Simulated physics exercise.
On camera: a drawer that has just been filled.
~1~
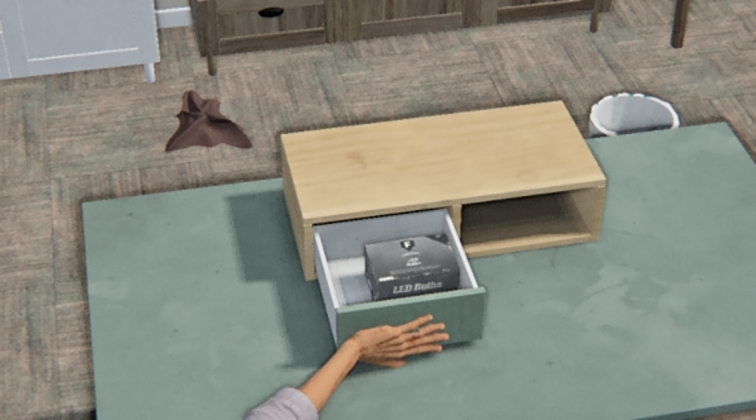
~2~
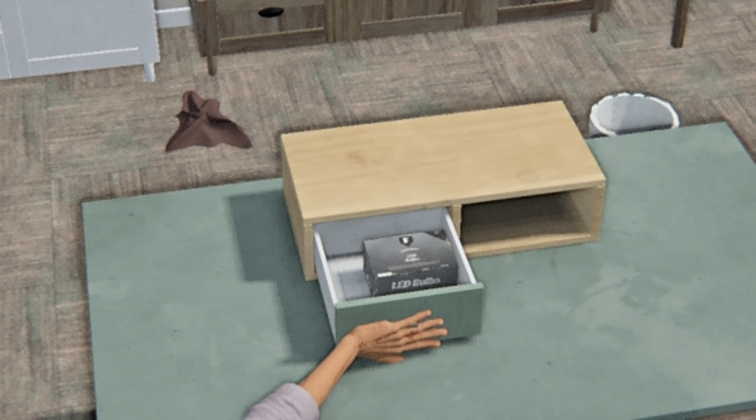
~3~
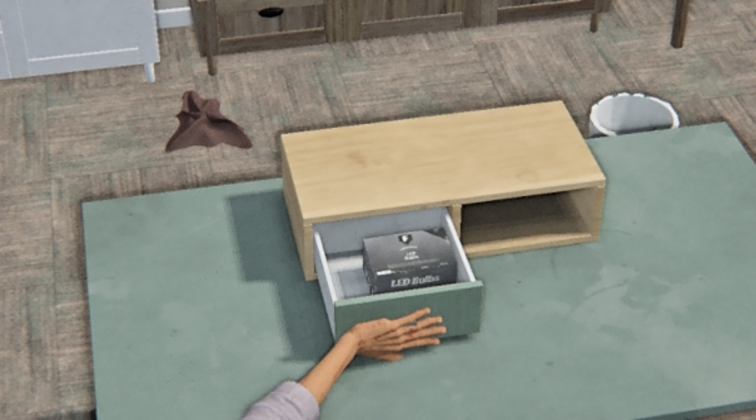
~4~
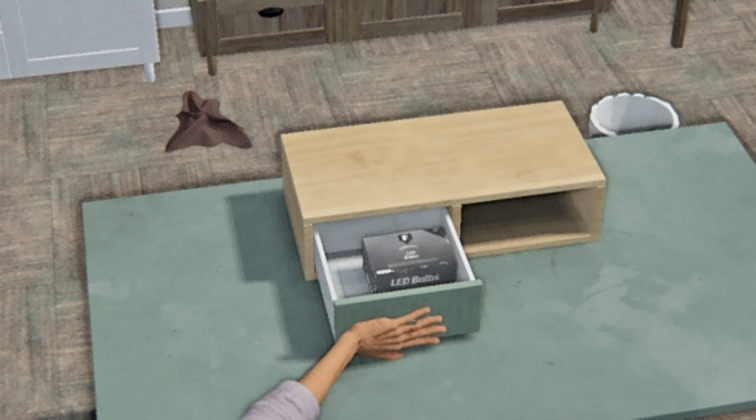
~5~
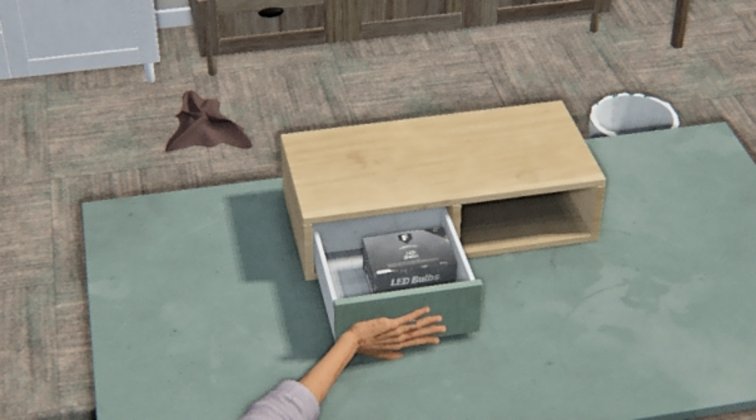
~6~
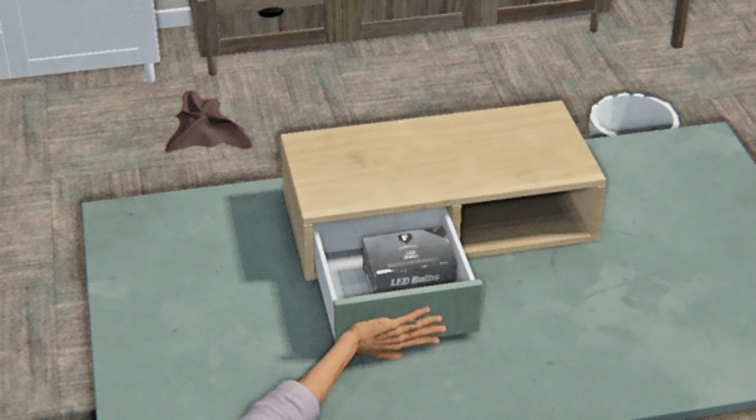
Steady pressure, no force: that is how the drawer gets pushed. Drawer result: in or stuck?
I bet the drawer will tuck away fully.
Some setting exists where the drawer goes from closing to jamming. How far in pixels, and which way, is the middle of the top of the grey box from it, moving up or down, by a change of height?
Roughly 12 pixels, upward.
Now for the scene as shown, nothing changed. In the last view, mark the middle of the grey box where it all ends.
It comes to rest at about (383, 192) in the last picture.
Then, 0.56 s past the last view, drawer about half in.
Finally, the drawer closes.
